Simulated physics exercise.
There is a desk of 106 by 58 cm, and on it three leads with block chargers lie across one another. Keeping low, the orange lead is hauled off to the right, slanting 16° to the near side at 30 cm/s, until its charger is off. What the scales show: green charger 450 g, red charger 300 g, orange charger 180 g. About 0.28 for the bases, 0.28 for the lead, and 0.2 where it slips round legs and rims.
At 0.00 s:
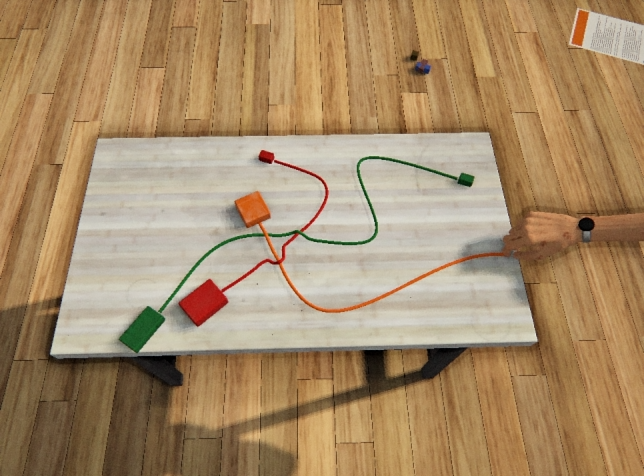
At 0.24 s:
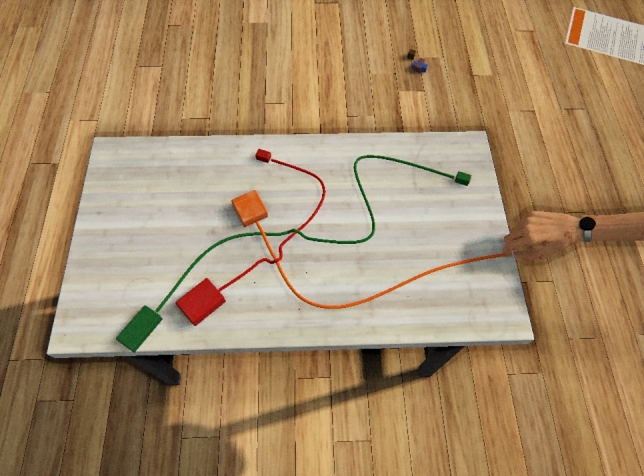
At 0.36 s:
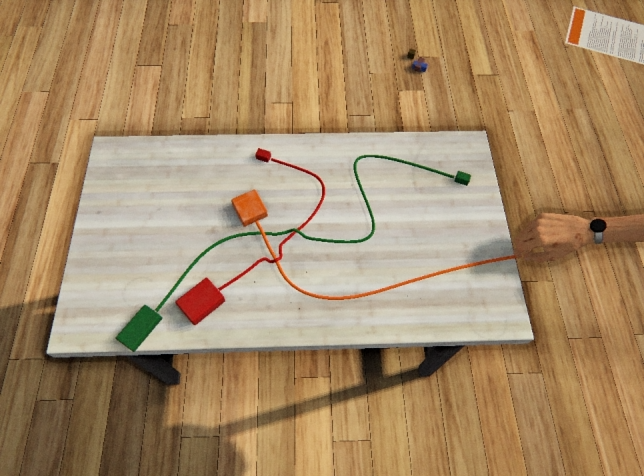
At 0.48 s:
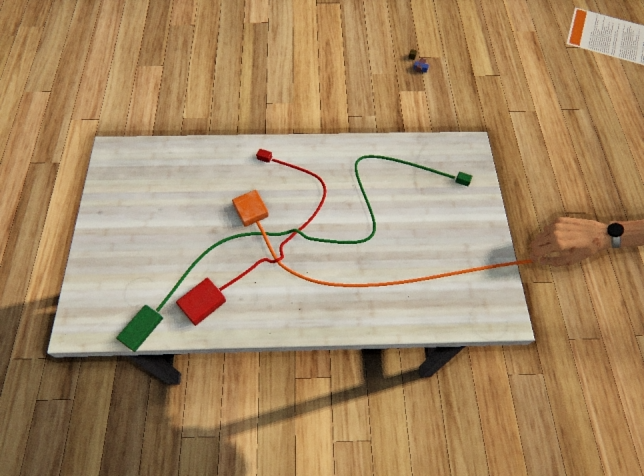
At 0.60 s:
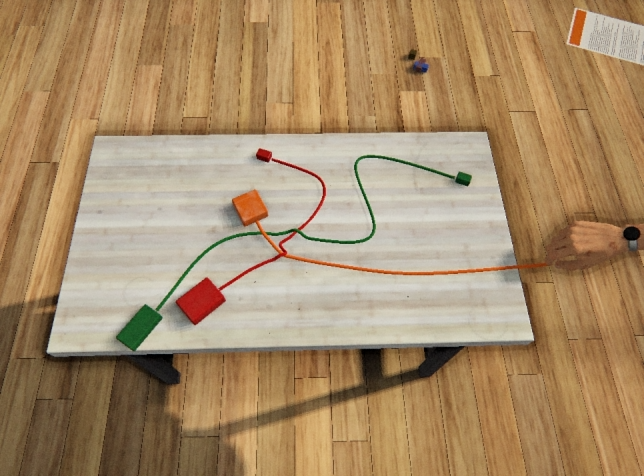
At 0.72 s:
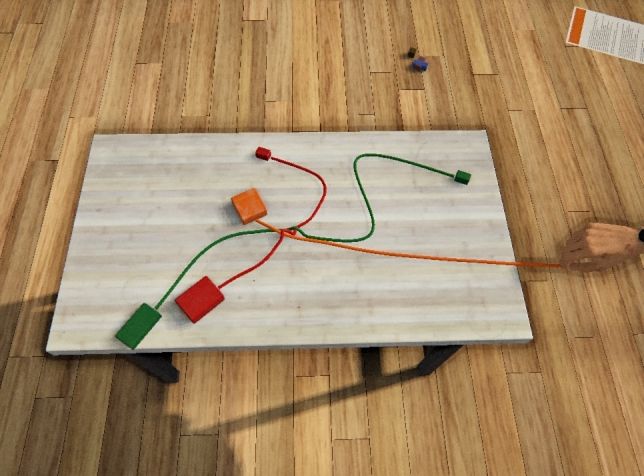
In the video, a hand pulls an orange lead to the right off a table where green and red leads also lie crossed; the orange lead straightens, shifting the red lead's bend slightly while the block chargers barely move.
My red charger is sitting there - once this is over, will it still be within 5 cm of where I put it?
It is going to give ground.
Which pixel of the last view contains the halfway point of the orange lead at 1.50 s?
Around (502, 272).
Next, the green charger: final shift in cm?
Green charger: 8 centimetres.
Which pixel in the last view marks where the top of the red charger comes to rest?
Resting point is at approximately (390, 314).
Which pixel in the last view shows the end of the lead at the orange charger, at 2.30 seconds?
About (448, 305).
After 1.5 s, the orange lead's tail end at (344, 254); red charger 1 cm off its start, orange charger 22 cm off its start, red plug 11 cm off its start.
After 2.3 s, the orange lead's tail end at (448, 305); red charger 21 cm off its start, orange charger 48 cm off its start, red plug 35 cm off its start.
After 3.1 s, the orange lead has left the top; red charger 35 cm off its start at (357, 313), orange charger 72 cm off its start at (537, 309), red plug 67 cm off its start at (508, 276).
After 3.9 s, the orange lead has left the top; red charger 42 cm off its start, orange charger over the edge, red plug over the edge.
After 4.4 s, the orange lead has left the top; red charger 42 cm off its start at (390, 314), orange charger over the edge, red plug over the edge, green plug over the edge.
